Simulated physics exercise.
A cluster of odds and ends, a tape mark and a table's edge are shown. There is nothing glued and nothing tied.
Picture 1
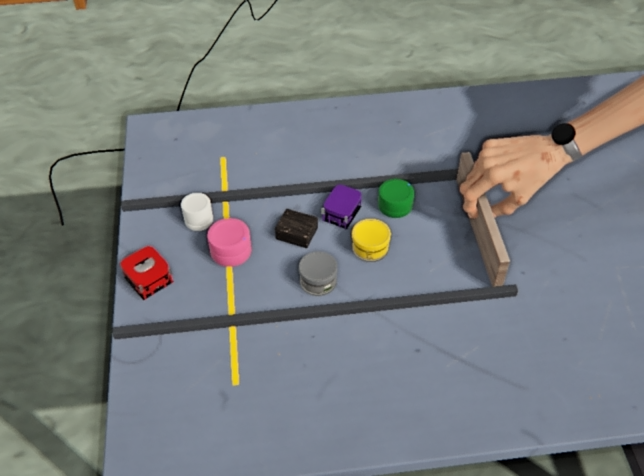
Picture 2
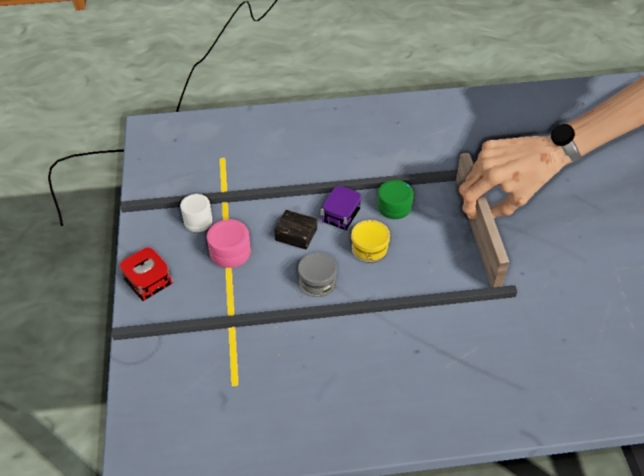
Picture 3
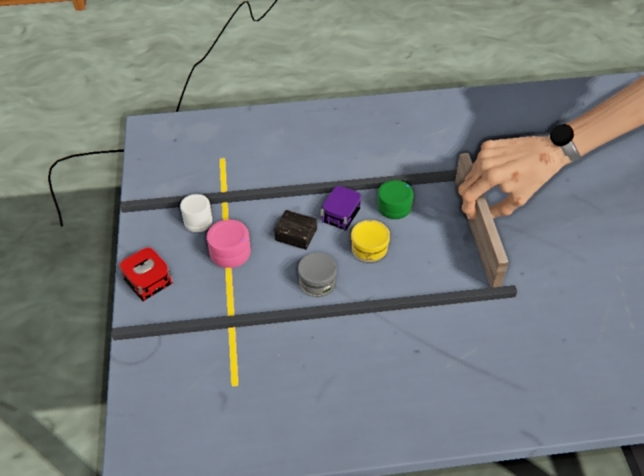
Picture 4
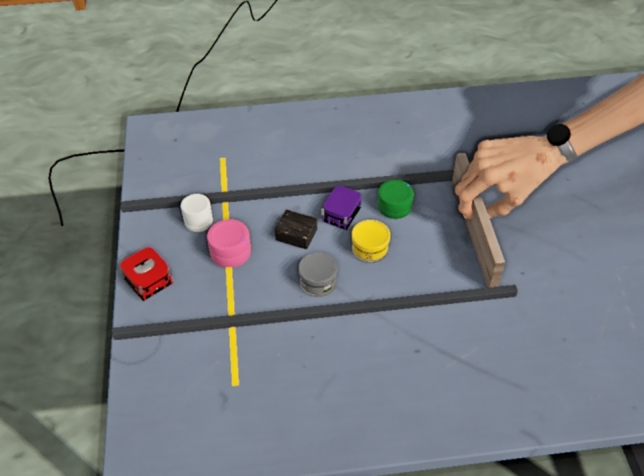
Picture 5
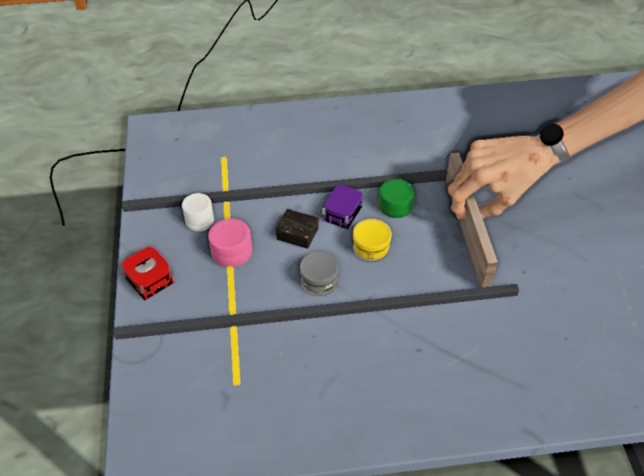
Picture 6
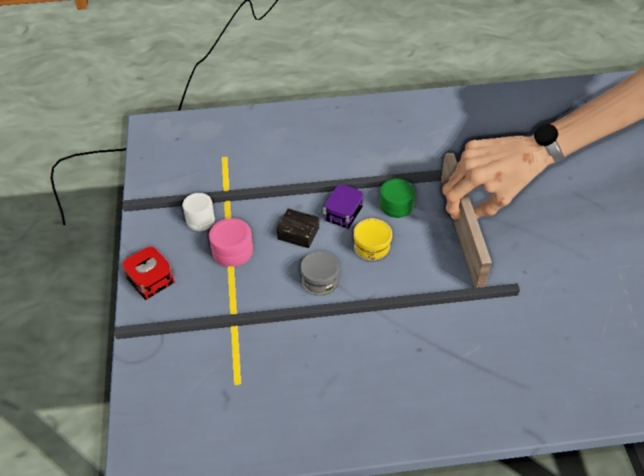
A wooden board held by a hand moves slightly left toward the scattered, nearly still objects.
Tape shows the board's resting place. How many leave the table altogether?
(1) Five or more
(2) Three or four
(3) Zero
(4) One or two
Zero (3).
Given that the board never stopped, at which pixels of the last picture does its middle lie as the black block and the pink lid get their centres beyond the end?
The middle is at (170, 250) when it's the black block, and at (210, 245) when it's the pink lid.
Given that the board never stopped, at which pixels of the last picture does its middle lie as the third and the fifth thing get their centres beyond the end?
It sits near (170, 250), and then near (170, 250).
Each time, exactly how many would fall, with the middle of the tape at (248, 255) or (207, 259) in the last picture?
0 and 0.
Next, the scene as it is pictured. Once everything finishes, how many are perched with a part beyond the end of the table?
Expected count: 1.
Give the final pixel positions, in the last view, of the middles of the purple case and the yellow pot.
Purple case at about (178, 217), yellow pot at about (211, 256).
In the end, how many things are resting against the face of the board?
That makes 3.
Soon after, none off yet; red case at rest near (149, 273); white lid at rest near (199, 212); pink lid at rest near (231, 243).
Then, none off yet; red case at rest near (149, 273); white lid at rest near (199, 212); pink lid moved a little near (207, 244).
At rest, the number that fall off is zero.
